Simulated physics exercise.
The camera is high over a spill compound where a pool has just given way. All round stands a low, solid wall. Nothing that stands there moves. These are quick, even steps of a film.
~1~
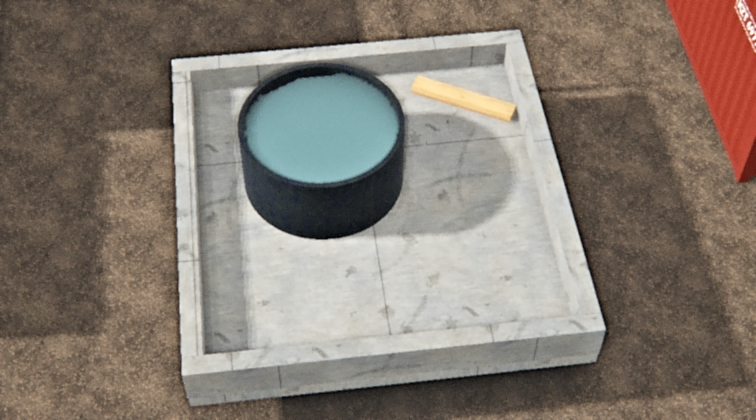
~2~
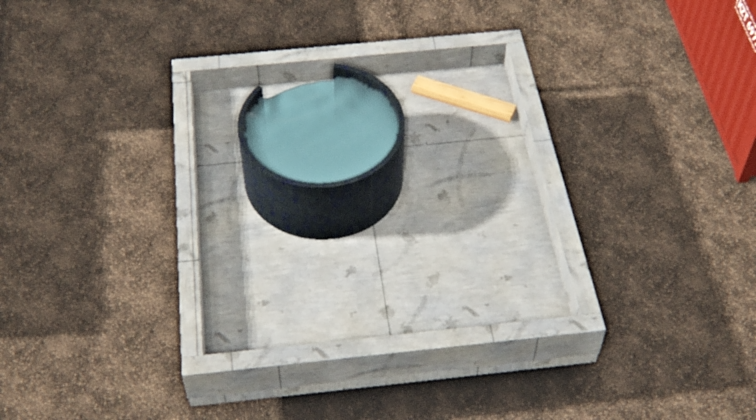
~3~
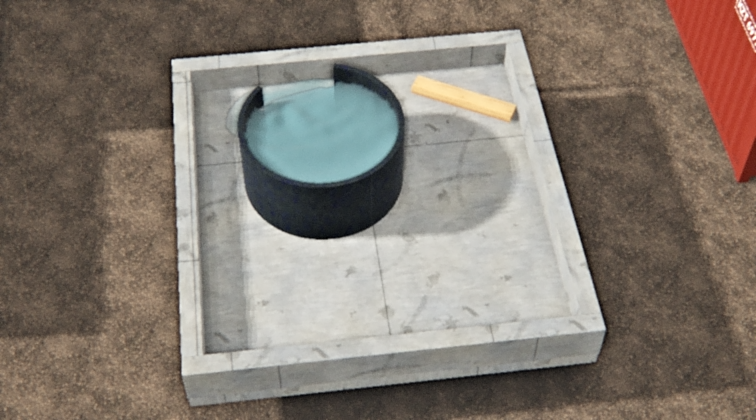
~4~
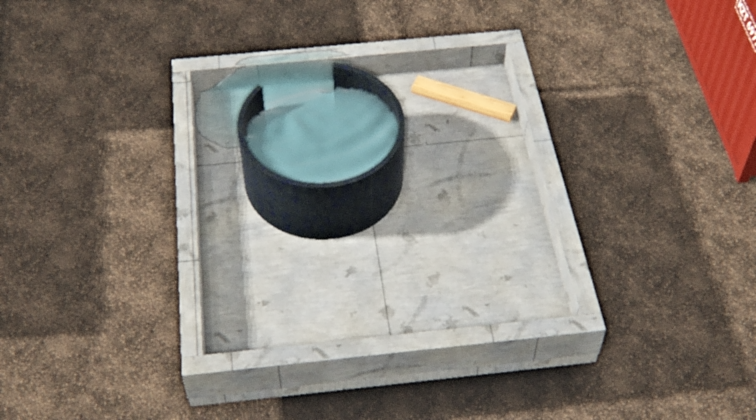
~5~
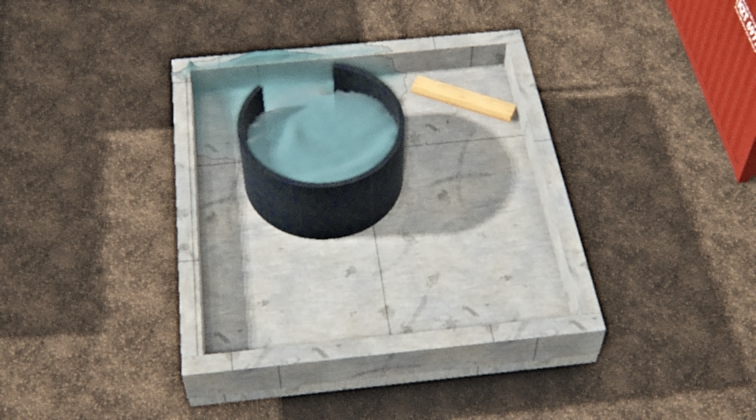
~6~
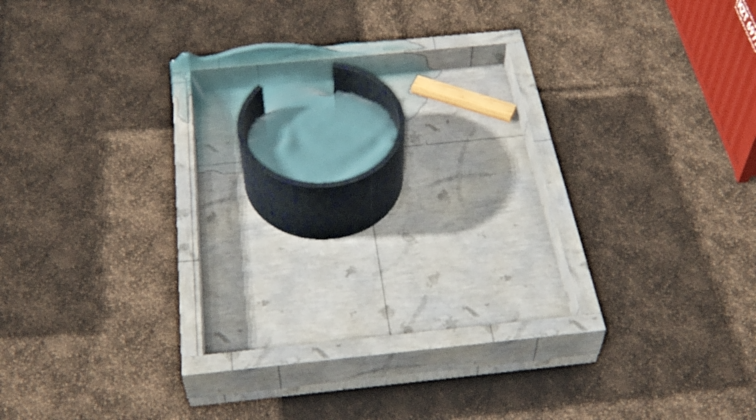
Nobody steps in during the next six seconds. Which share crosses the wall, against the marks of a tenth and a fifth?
It loses between a tenth and a fifth.
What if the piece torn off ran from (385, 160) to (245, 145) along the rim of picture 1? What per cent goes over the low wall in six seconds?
Roughly 8 per cent.
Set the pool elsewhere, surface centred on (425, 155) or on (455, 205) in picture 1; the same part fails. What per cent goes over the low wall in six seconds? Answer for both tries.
Near 6 and 4 in a hundred.
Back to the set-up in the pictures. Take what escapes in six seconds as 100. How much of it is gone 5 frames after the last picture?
About 50 per cent.
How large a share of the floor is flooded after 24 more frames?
Some 90 per cent.
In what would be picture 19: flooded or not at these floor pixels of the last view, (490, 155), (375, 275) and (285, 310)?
One after the other: Covered, free of water, wet.
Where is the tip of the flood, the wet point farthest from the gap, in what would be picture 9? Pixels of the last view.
I would point to (500, 66).
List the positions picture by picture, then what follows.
The round pool at (321, 127) is whole and still, in the first frame.
Water pours out on the round pool's far side and has run to a hidden place, in the second frame.
Water pours out on the round pool's far side and has run to (235, 112), in the third frame.
Water pours out on the round pool's far side and has run to (208, 92), in the fourth frame.
The front is at (183, 73), out from the gap on the round pool's far side, in the fifth frame.
Water pours out on the round pool's far side and has run to (433, 72), in the sixth frame.
A moment on, water covers 25 % of the floor; the low wall has let 3 % over.
Next, water covers 30 % of the floor; the low wall has let 7 % over.
Then, water covers 60 % of the floor; the low wall has let 14 % over.
Later, water covers 75 % of the floor; the low wall has let 14 % over.
In the end, water covers 85 % of the floor; the low wall has let 14 % over.
